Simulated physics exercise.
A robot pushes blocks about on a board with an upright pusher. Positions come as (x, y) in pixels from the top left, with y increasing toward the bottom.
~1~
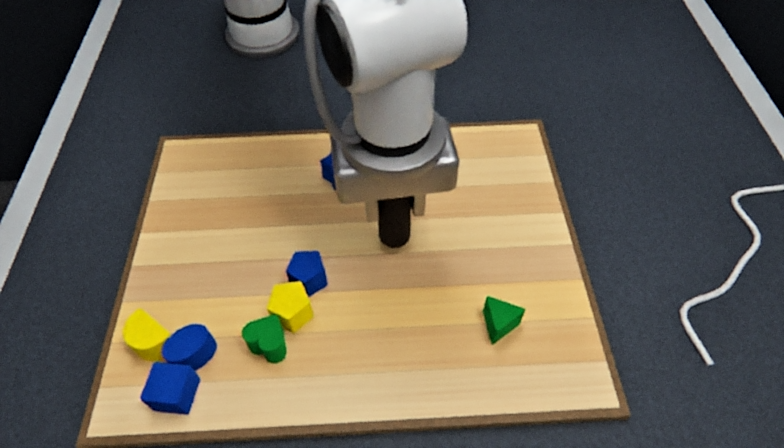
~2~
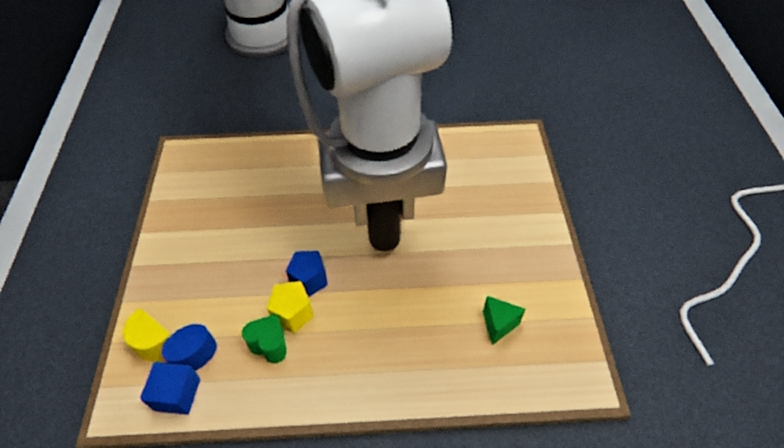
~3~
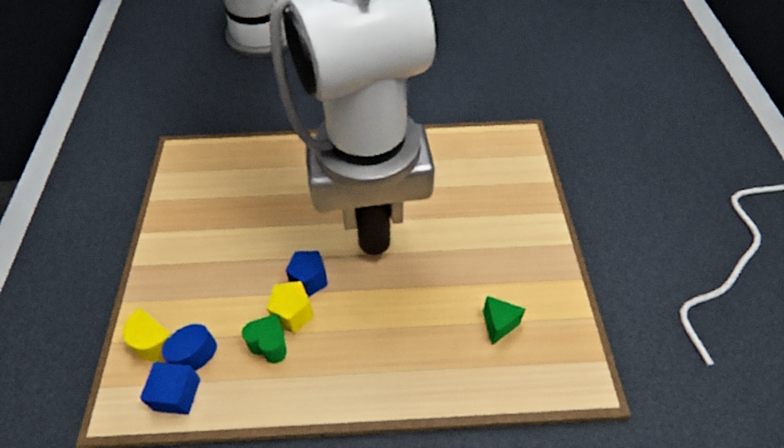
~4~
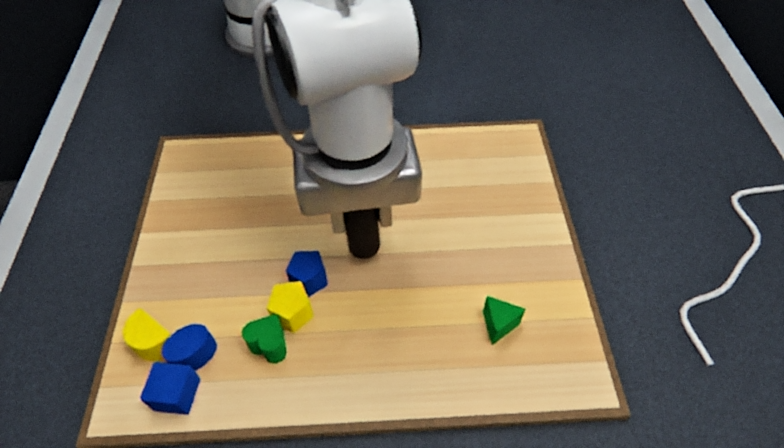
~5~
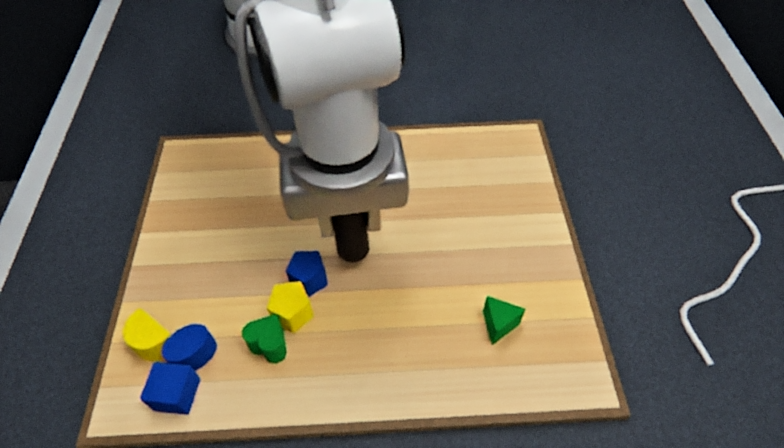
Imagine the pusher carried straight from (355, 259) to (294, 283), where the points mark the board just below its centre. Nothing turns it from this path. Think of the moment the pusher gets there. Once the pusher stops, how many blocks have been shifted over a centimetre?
Looking at the path, I think three or more of the blocks end up more than 1 cm away.
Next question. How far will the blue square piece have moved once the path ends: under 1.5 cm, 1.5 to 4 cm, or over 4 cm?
If I had to pick, the blue square piece travels less than 1.5 cm here.
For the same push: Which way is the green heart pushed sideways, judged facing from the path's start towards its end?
Left.
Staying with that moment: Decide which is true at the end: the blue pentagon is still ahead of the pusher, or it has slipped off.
That block remains ahead.
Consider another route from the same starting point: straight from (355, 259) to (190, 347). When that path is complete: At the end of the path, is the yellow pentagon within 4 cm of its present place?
Going by the path, no.
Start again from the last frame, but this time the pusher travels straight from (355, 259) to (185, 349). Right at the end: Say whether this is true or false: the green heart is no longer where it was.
That statement is accurate.
What follows on the original path. Halfway along, pusher at (321, 261); green heart at (258, 341); yellow pentagon at (281, 307); blue pentagon at (291, 273), turned 20° anticlockwise.
At the end, pusher at (291, 273); blue square piece in place; green heart at (246, 361); yellow pentagon at (268, 326), turned 20° anticlockwise; blue pentagon at (262, 292), turned 50° anticlockwise.
